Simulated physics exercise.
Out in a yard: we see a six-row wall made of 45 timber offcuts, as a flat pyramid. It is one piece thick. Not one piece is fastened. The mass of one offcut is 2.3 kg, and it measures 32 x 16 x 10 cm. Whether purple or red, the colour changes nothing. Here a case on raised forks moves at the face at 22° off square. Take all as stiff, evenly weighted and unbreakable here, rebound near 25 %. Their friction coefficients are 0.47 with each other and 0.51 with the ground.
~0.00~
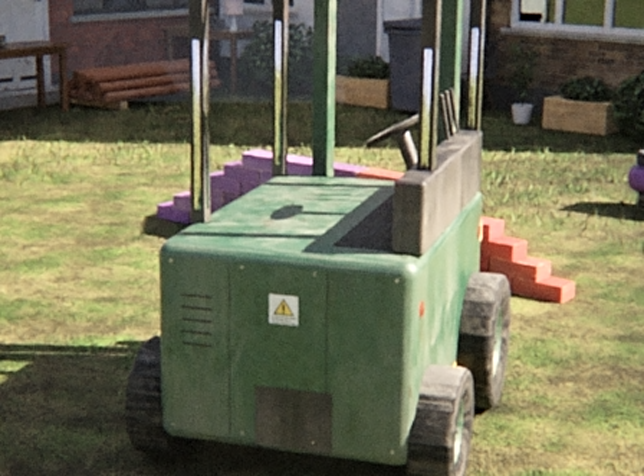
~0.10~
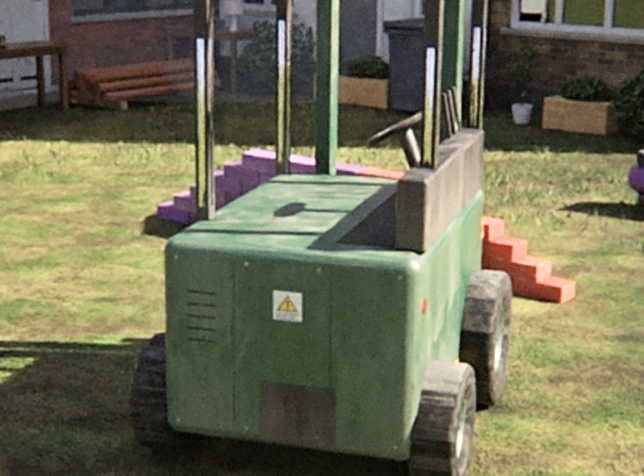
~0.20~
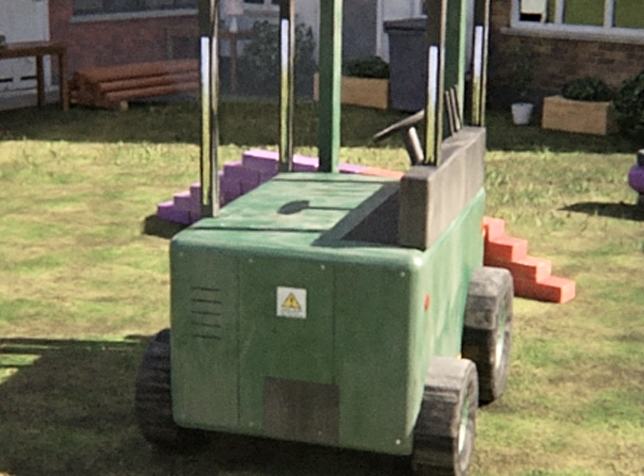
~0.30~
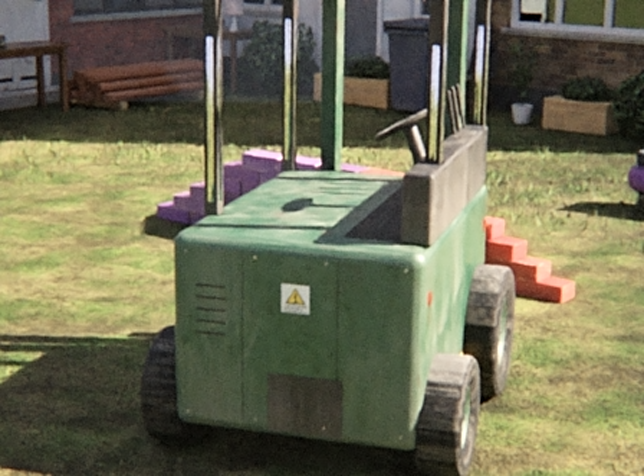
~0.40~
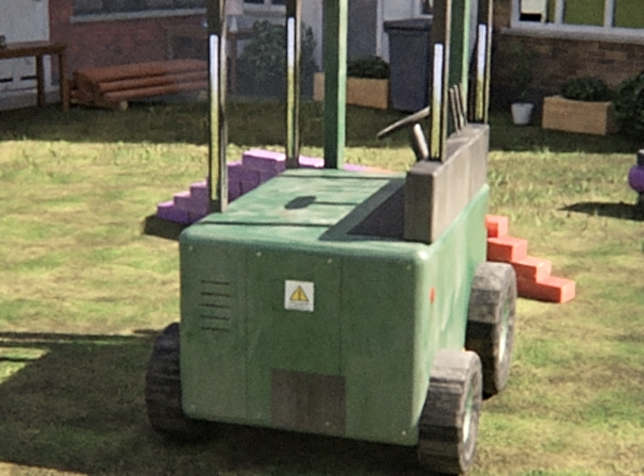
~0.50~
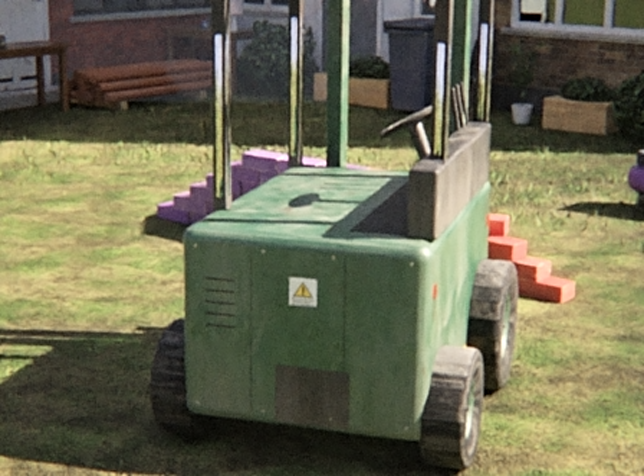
On a sunny lawn outside a brick building, a green forklift-like machine crept a short way forward, away from us, toward a stepped stack of purple and red blocks that its body partly hid.
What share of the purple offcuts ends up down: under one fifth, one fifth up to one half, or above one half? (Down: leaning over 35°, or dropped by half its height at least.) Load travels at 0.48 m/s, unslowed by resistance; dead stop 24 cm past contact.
Under one fifth.
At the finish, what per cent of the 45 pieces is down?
Something near 15 percent.
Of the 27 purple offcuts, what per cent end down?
About 0 %.
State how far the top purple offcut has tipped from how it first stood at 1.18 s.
Close to 0° of tilt compared with the start.
After 0.74 s, none of the 27 purple offcuts down (0 of 45 in all colours); top purple offcut unmoved; top red offcut shifted 13 mm.
After 1.18 s, none of the 27 purple offcuts down (3 of 45 in all colours); top purple offcut unmoved; top red offcut leaning 31°.
After 1.64 s, none of the 27 purple offcuts down (7 of 45 in all colours); top purple offcut unmoved; top red offcut on its side.
At rest (2.6 s), none of the 27 purple offcuts down (7 of 45 in all colours); top purple offcut unmoved; top red offcut upside down. That is 0 per cent. As the last picture would show them, middles, top purple offcut near (304, 167), top red offcut near (397, 232).
